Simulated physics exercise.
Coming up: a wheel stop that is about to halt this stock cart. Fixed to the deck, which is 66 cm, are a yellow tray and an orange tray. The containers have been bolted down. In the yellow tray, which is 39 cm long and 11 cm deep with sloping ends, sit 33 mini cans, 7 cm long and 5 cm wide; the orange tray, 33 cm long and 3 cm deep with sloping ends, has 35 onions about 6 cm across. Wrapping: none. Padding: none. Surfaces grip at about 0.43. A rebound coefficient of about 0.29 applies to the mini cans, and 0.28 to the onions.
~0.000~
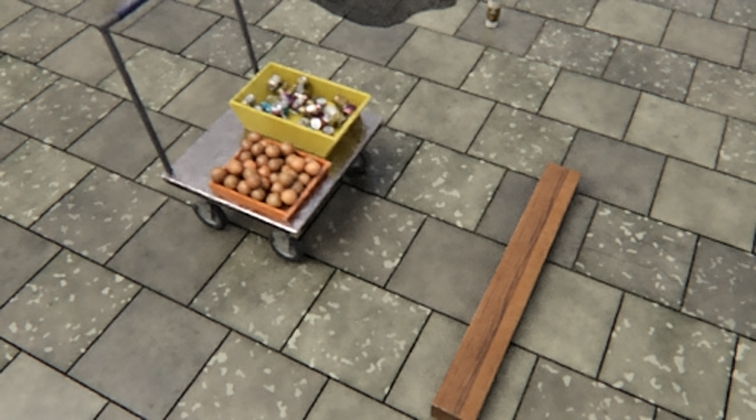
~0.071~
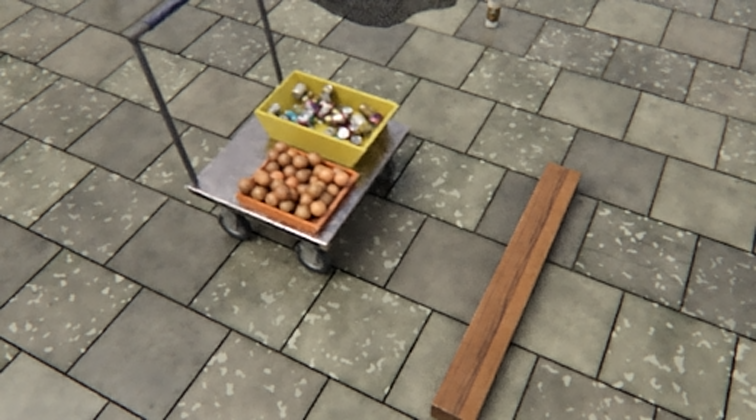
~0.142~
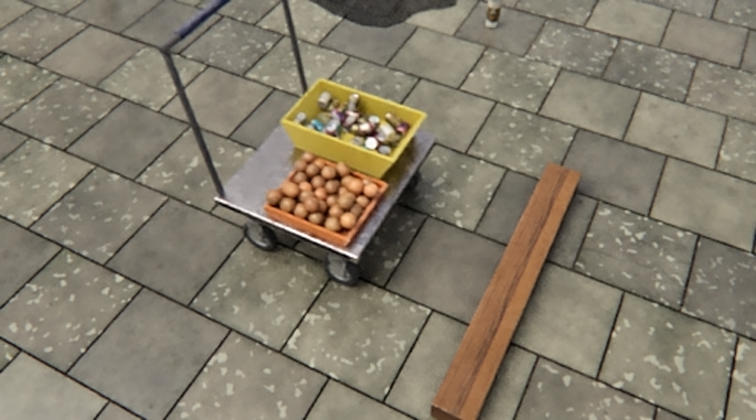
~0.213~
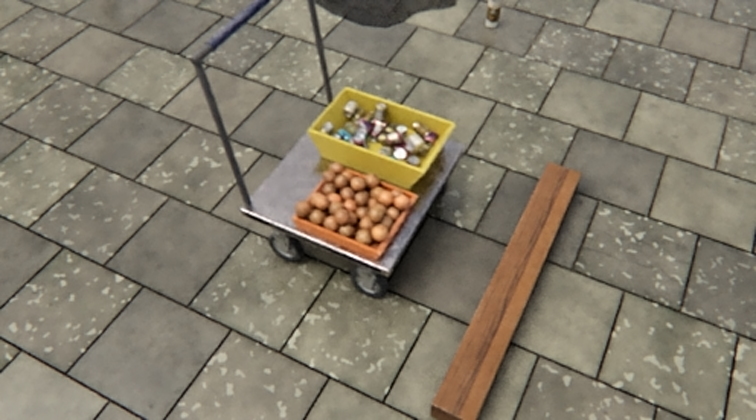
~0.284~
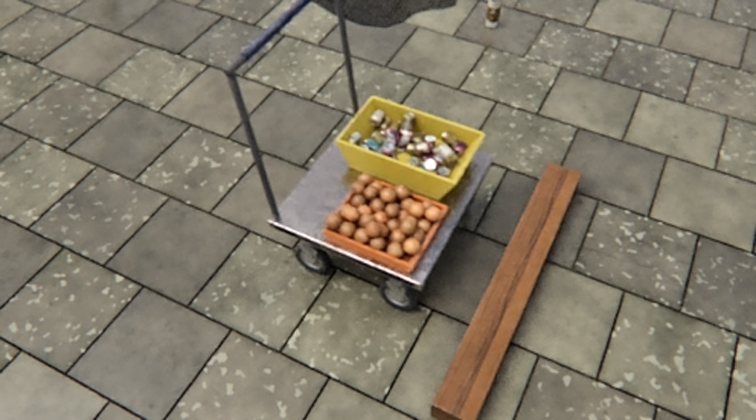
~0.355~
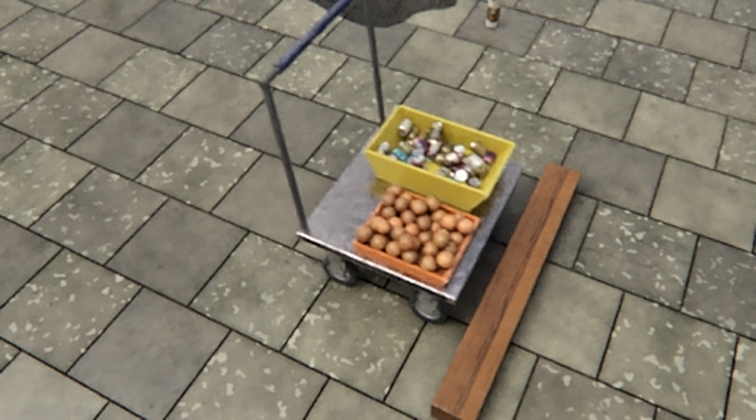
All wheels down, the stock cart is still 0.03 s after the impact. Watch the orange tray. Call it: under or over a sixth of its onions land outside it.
Over.
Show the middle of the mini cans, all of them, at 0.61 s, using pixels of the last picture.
Centred roughly at (487, 177).
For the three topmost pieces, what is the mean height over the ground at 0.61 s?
I'd say near 50 cm.
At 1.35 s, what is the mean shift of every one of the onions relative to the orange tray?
On average they sit some 26 cm further right.
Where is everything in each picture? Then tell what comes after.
In the first frame (each is followed by its nearest rim corner in this view), orange tray, (286, 214); yellow tray, (334, 139); 76 cm short of the stop; none out.
The second frame shows orange tray, (315, 226); yellow tray, (362, 149); 63 cm short of the stop.
The third frame shows orange tray, (346, 239); yellow tray, (392, 160); 49 cm short of the stop.
The fourth frame shows orange tray, (378, 252); yellow tray, (422, 171); 36 cm short of the stop.
The fifth frame shows orange tray, (410, 265); yellow tray, (453, 182); 23 cm short of the stop.
The sixth frame shows orange tray, (444, 279); yellow tray, (486, 194); 10 cm short of the stop; none out.
After 0.39 s, impact.
After 0.49 s, yellow tray 33 in, 0 out and orange tray 30 in, 5 out.
After 0.61 s, yellow tray 33 in, 0 out and orange tray 28 in, 7 out.
After 0.84 s, yellow tray 33 in, 0 out and orange tray 23 in, 12 out.
Final count (at 1.35 s), yellow tray 33 in, 0 out and orange tray 23 in, 12 out. Asked share, 12 of 35, 34 per cent.
